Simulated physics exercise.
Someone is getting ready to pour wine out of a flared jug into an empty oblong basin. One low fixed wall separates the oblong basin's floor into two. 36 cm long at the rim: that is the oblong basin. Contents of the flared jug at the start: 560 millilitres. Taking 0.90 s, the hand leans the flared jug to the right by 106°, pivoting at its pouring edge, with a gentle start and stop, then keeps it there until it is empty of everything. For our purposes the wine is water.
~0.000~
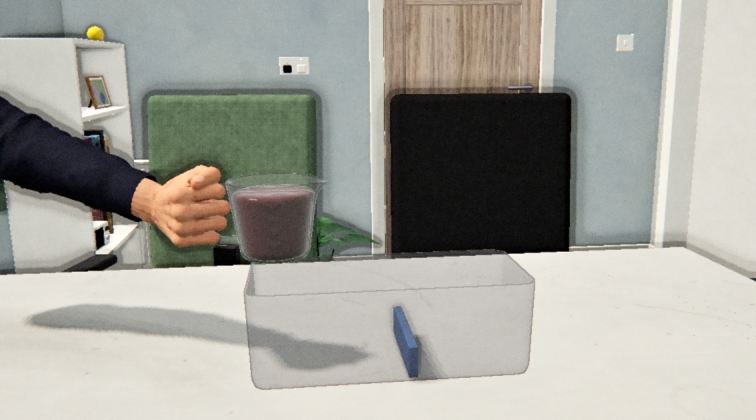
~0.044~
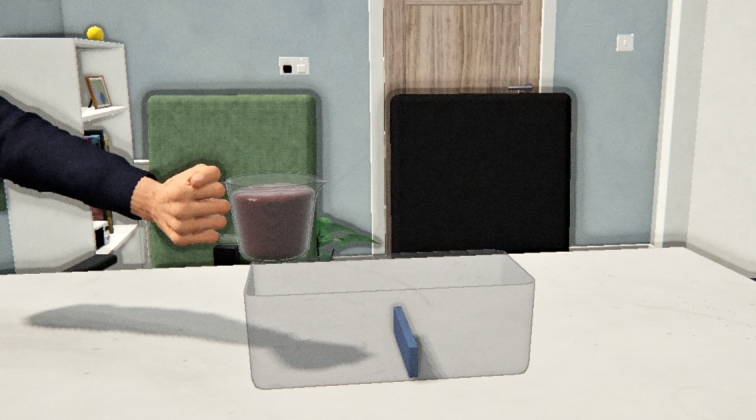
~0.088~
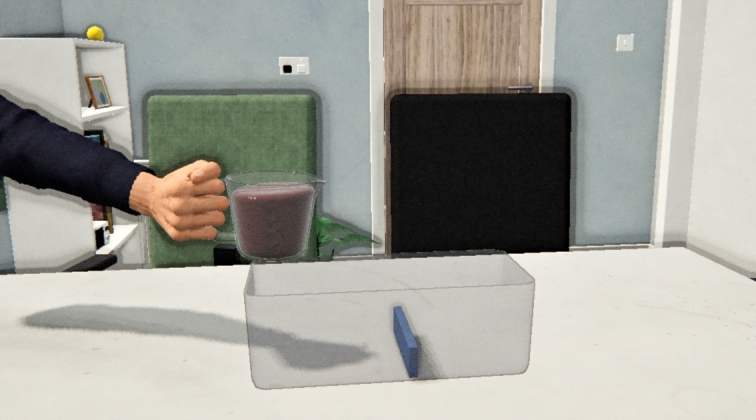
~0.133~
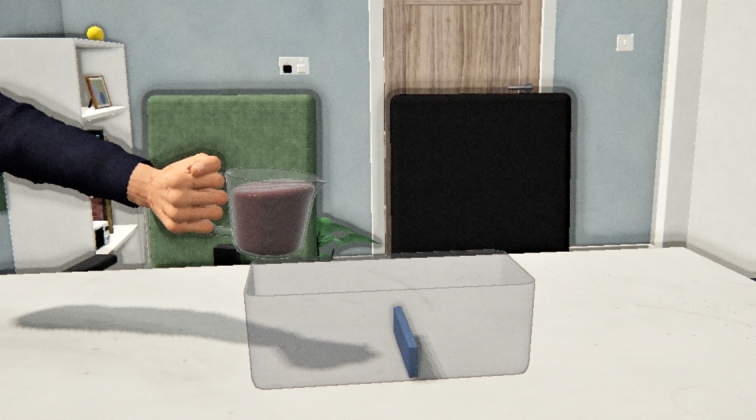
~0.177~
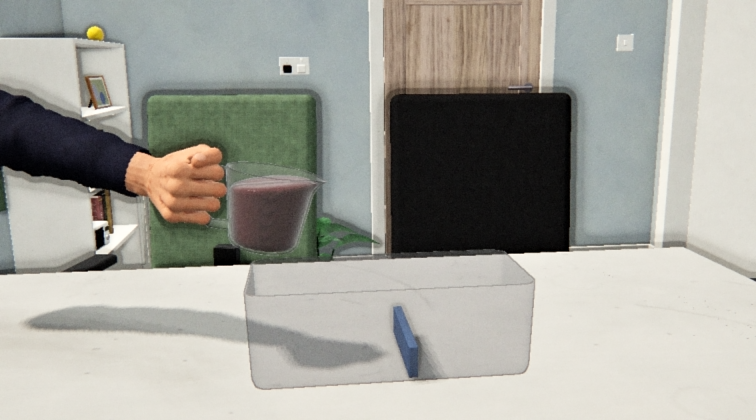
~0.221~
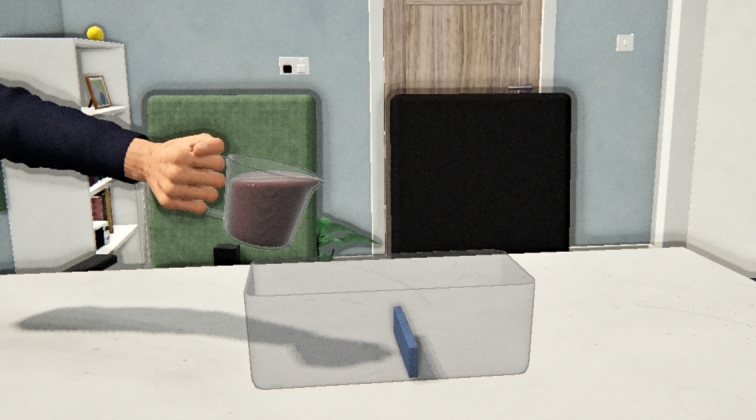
A hand slowly tilts a clear jug of dark red liquid rightward above an oblong basin.
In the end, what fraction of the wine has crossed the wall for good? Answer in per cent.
In the end about 71 per cent has crossed for good.
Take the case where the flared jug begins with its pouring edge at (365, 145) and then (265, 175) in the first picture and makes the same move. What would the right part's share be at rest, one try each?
I'd say 85 percent on the first go, 10 percent on the next.
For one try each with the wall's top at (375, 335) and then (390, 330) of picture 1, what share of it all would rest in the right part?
90 in a hundred, followed by 85 in a hundred.
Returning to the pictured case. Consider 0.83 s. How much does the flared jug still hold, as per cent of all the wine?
10 per cent or thereabouts.
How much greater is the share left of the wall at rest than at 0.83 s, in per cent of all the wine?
Roughly 10 in a hundred.
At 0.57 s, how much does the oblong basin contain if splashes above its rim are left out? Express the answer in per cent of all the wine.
Roughly 6 percent of it.
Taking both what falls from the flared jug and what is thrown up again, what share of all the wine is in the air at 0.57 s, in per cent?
Share: Roughly 28 per cent.
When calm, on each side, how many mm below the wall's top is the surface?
Left about 36 mm, right about 24 mm.
Then, 0.57 s in, the tilt is 75° and 67 per cent is still to pour, 6 is left of the wall and 0 right of it.
Then, 0.83 s in, the tilt is 105° and 10 per cent is still to pour, 18 is left of the wall and 44 right of it.
Then, 1.11 s in, the tilt is 106° and 0 per cent is still to pour, 27 is left of the wall and 71 right of it.
Then, 1.40 s in, the tilt is 106° and 0 per cent is still to pour, 27 is left of the wall and 71 right of it.
Finally, 27 per cent lies left of the wall, 71 right of it and 2 outside.
